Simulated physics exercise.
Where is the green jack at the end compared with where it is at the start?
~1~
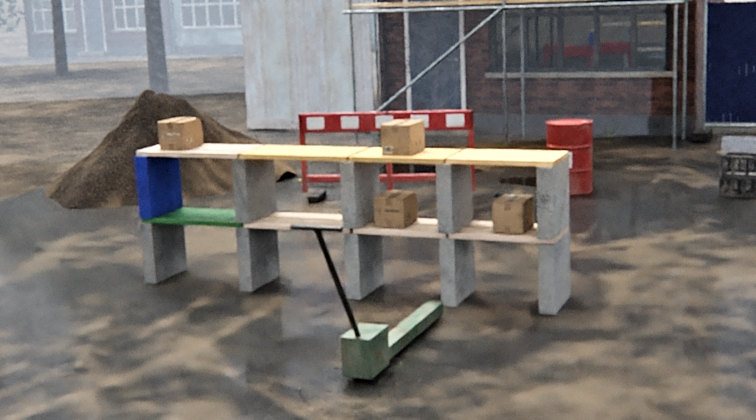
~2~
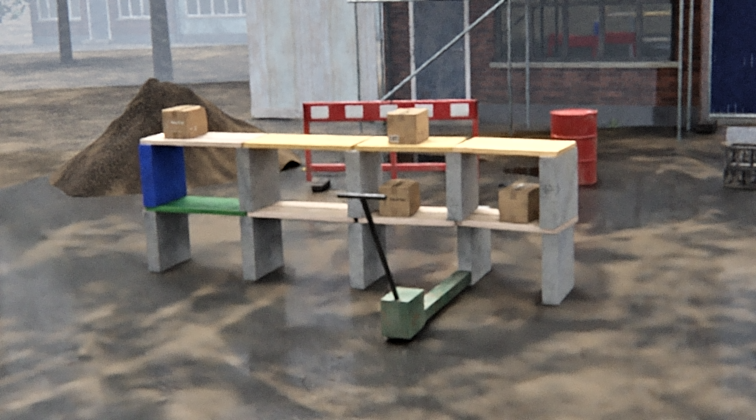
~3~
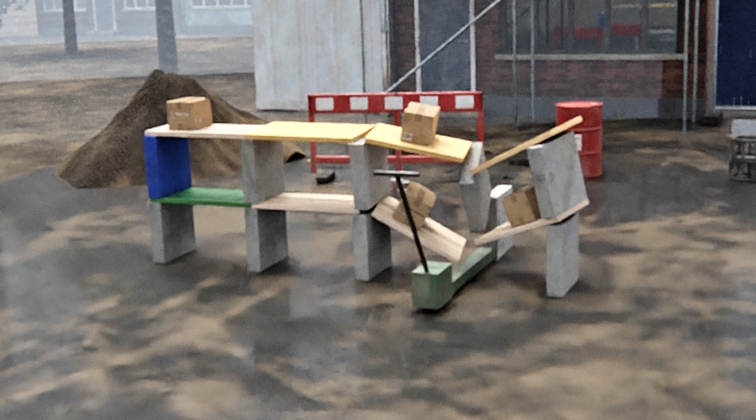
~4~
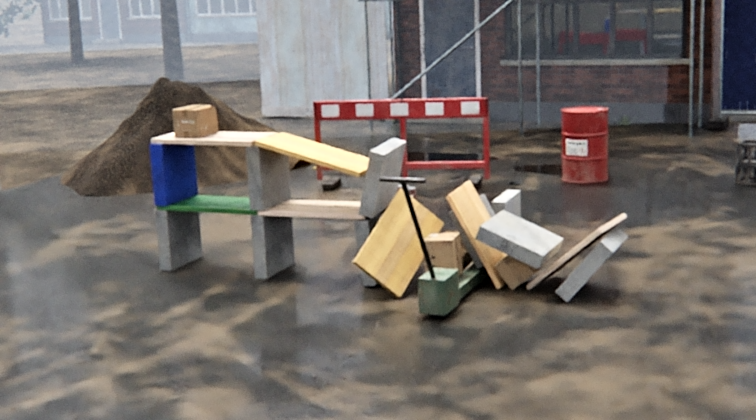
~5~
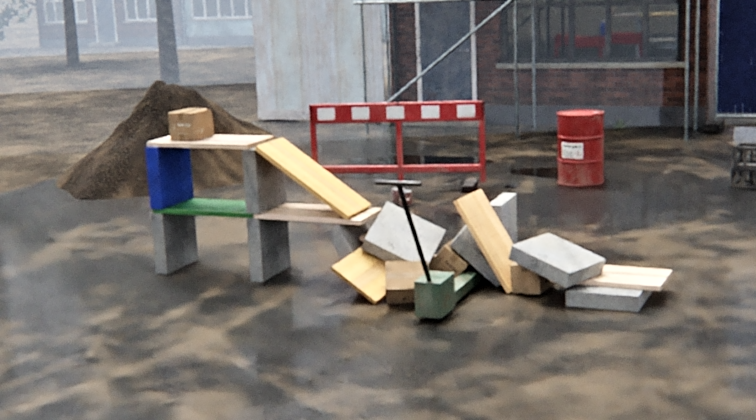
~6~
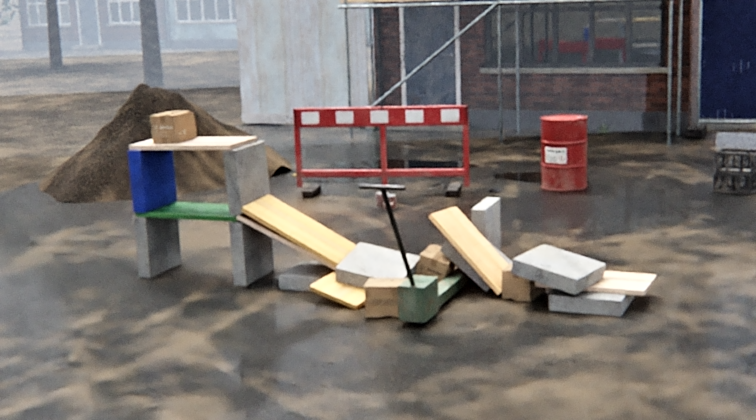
It starts out in front of the standing shelves, near the middle. At the end it is farther to the right and a little farther back, in among the fallen boards and blocks.
In a muddy yard, a green jack slides into shelves, toppling all but the left end.
